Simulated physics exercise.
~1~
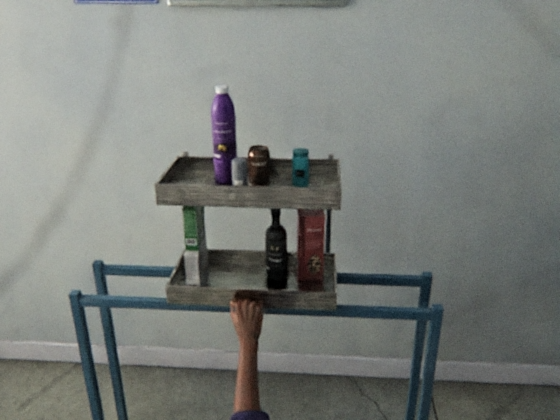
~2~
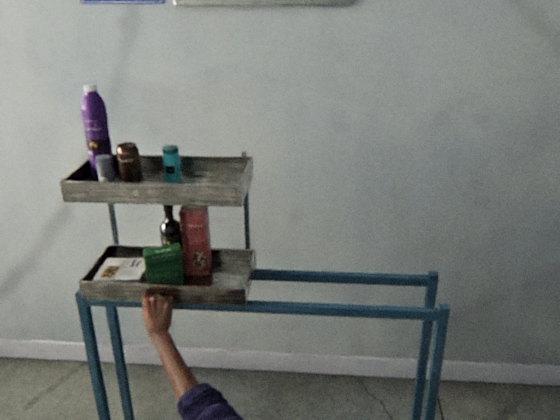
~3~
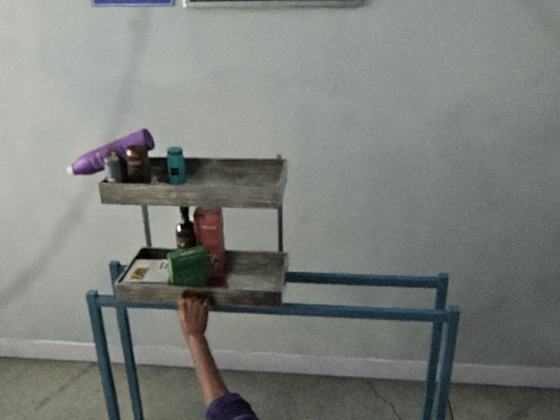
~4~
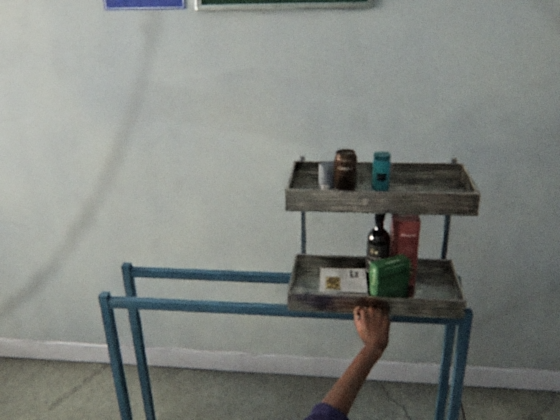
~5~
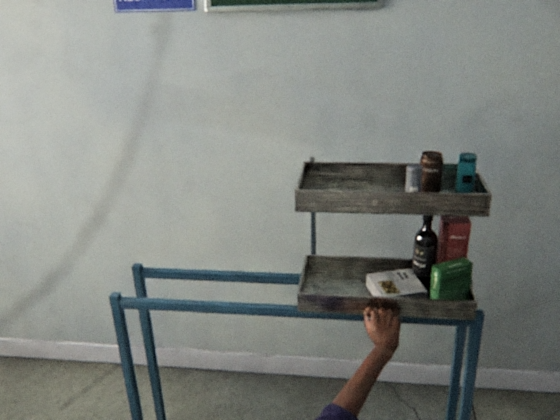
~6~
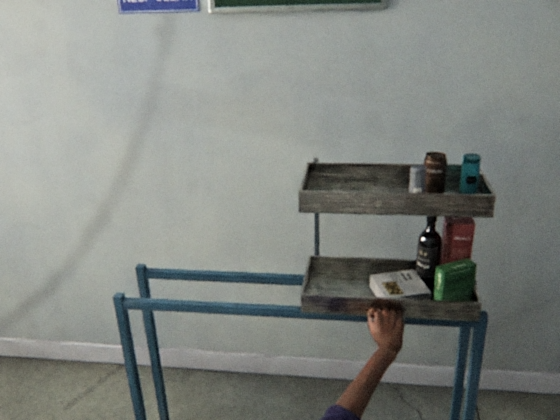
A two-tier wooden shelf slides on blue metal rails in front of a pale grey wall, seen from the front, with a hand gripping its lower edge. The top tray holds a purple bottle, a grey shaker, a brown can and a turquoise shaker; below stand a green carton, a white packet, a black bottle and a red carton. The shelf moves left, the white packet falls over, and the purple bottle then topples leftward. As the shelf travels far right, the purple bottle disappears from the tray. The others shift right and stay upright, with the packet lying flat.
